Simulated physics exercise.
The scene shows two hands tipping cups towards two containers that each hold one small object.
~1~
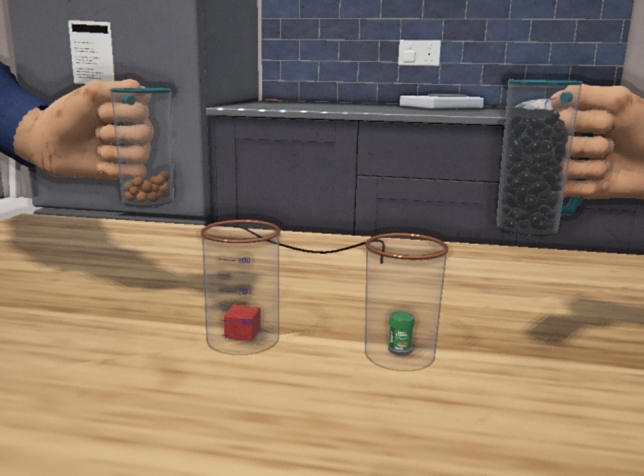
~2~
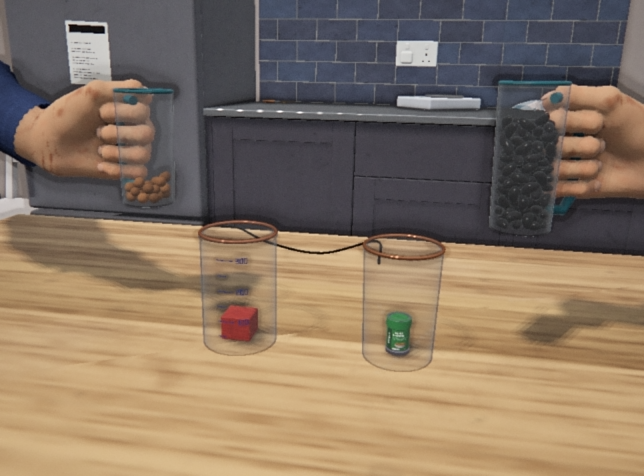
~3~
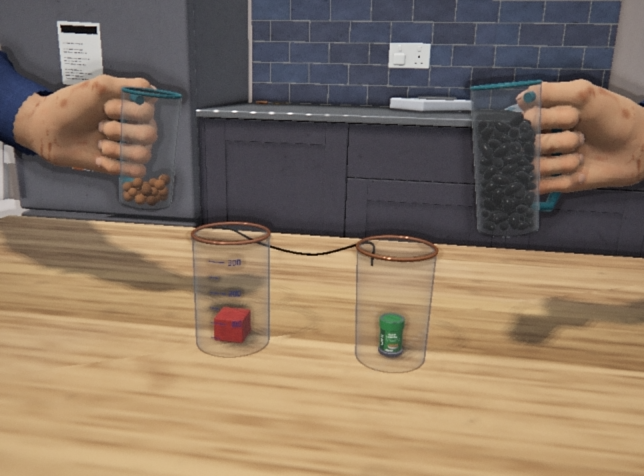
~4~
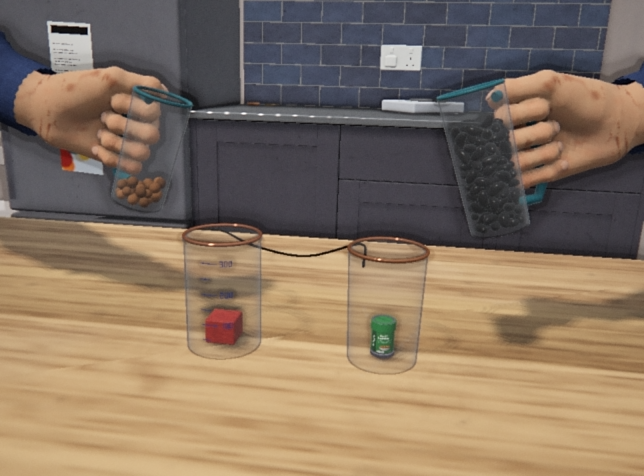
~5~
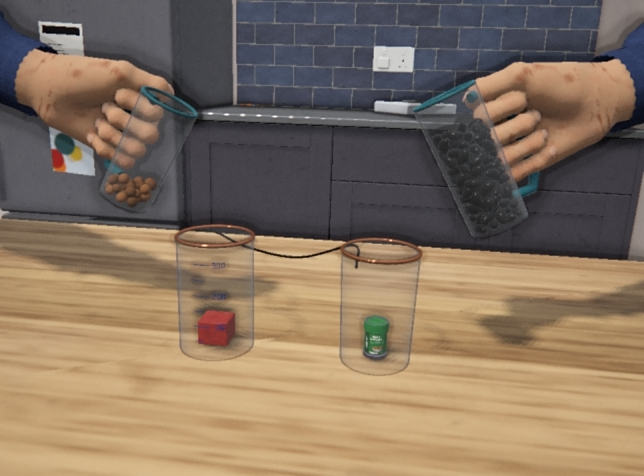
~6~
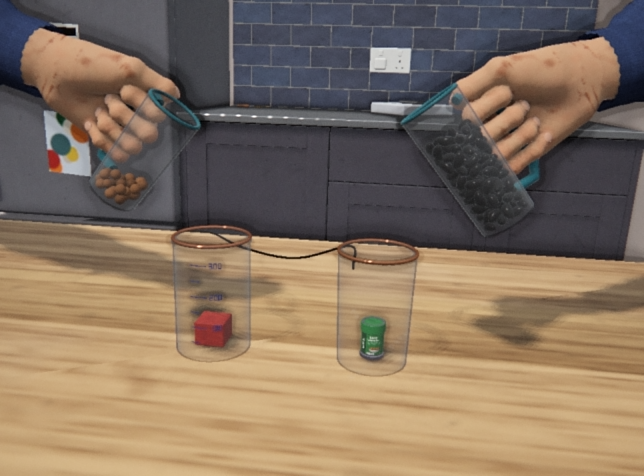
In a kitchen, two hands held up a cup of brown balls and a fuller cup of black beans, then gradually tilted both inward above two clear containers holding a red block and a green tin.
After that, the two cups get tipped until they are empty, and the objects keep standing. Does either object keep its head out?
In order: Left: Never drops from view, right: Fails to show.
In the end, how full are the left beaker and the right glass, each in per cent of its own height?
Left 15 %, right 60 %.
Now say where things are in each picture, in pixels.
The first picture shows small block in the left beaker near (243, 322), a quarter of its height or less; left cup near (145, 147), a quarter full of cereal balls; small tin in the right glass near (401, 333), reaching about a third of the way up; right cup near (535, 157), three quarters full of black beans.
The second picture shows left cup near (146, 148), upright; right cup near (527, 158), upright.
The third picture shows left cup near (149, 149), tipped 7°; right cup near (507, 159), tipped 7°.
The fourth picture shows left cup near (150, 151), tipped 18°; right cup near (485, 161), tipped 18°.
The fifth picture shows left cup near (147, 152), tipped 28°; right cup near (472, 162), tipped 28°.
The sixth picture shows small block in the left beaker near (214, 329); left cup near (143, 153), tipped 39°; small tin in the right glass near (373, 338); right cup near (469, 163), tipped 39°.
Then, 0.37 s on from there, left beaker empty, all of its cupful still in the cup; right glass empty, all of its cupful still in the cup.
Then, 0.76 s on from there, left beaker empty, all of its cupful still in the cup; right glass nearly empty, nearly all of its cupful still in the cup.
Then, 1.23 s on from there, left beaker nearly empty, none of its cupful still in the cup; right glass half full, none of its cupful still in the cup.
In the end, left beaker nearly empty (surface near (214, 324)), nothing beside it; right glass two thirds full (surface near (375, 295)), nothing beside it; the left thing is still showing; the right thing is covered.
